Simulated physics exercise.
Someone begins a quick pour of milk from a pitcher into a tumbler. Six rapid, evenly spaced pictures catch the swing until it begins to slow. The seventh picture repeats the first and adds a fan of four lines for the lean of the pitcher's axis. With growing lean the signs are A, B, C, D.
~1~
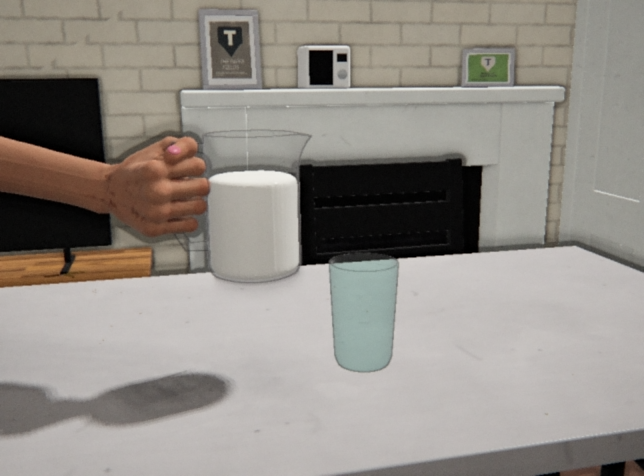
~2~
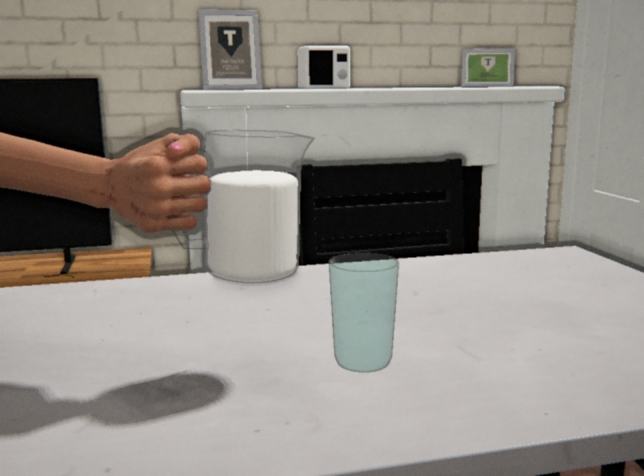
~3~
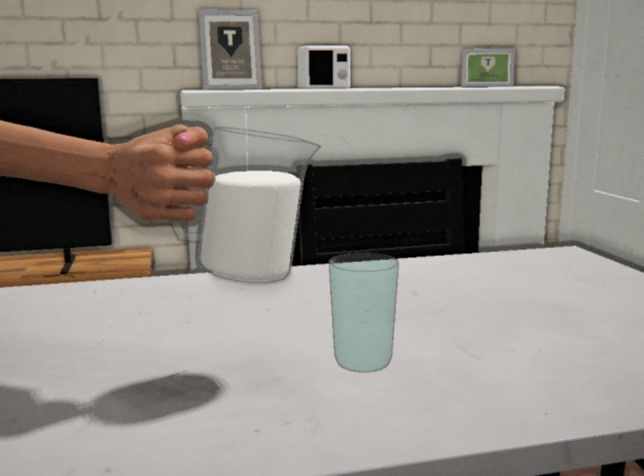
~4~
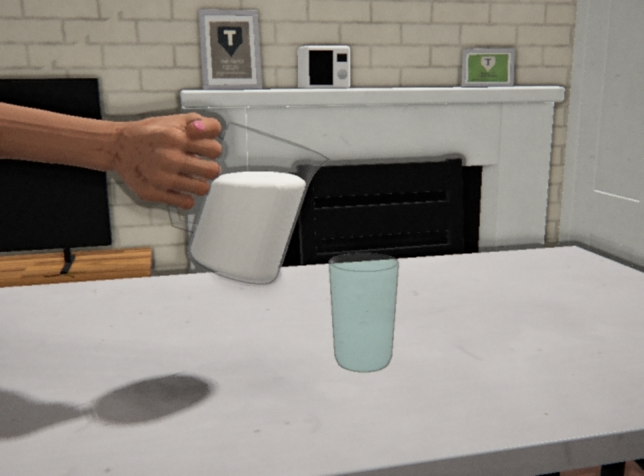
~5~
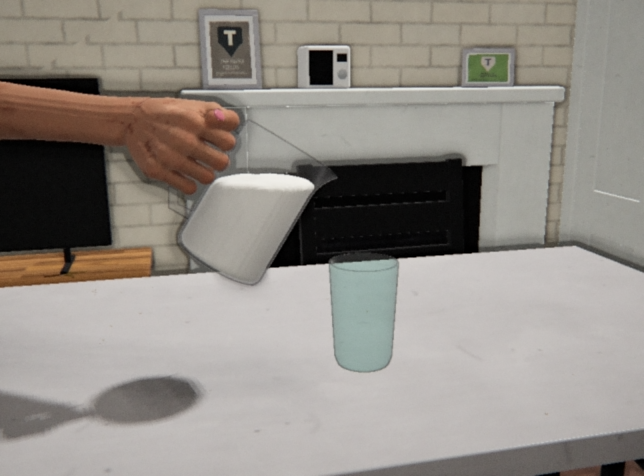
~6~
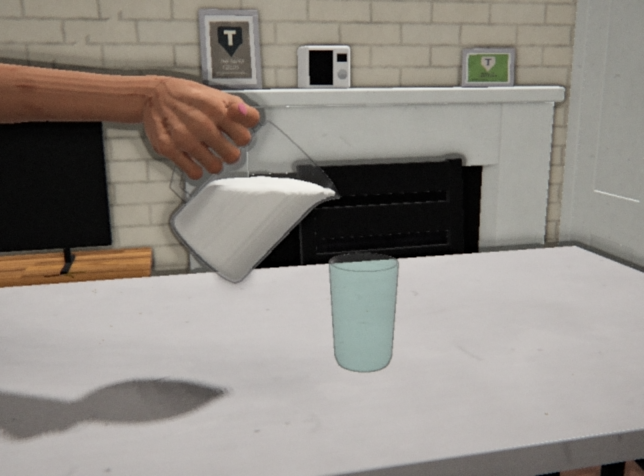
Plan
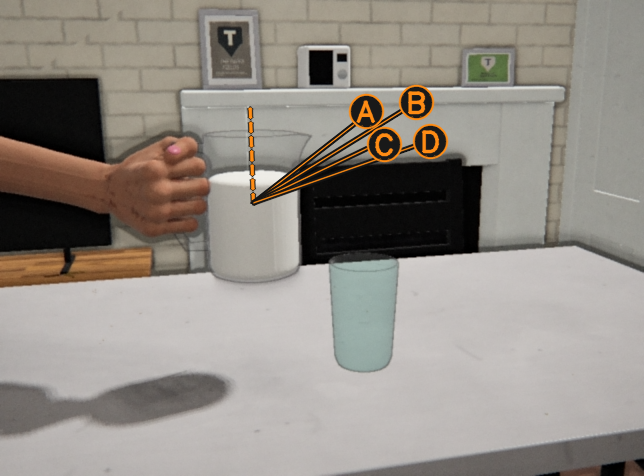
A hand held a glass pitcher of milk upright near a greenish tumbler on a white table, then tilted it steadily to the right until the milk slanted up to the lip.
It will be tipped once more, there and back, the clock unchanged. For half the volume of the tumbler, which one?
The answer is mark C.
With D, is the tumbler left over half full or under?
Over.
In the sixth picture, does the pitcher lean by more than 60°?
No.
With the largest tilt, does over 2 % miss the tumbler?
No, it does not.
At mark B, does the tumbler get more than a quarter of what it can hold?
Yes, clearly.
In orange, A at (354, 124); B at (401, 111); C at (367, 148); D at (414, 146).
Choosing A, the tumbler ends with about 18 % of what it can hold.
Choosing B, the tumbler ends with about 31 % of what it can hold.
Choosing C, the tumbler ends with about 50 % of what it can hold.
Choosing D, the tumbler ends with about 71 % of what it can hold.
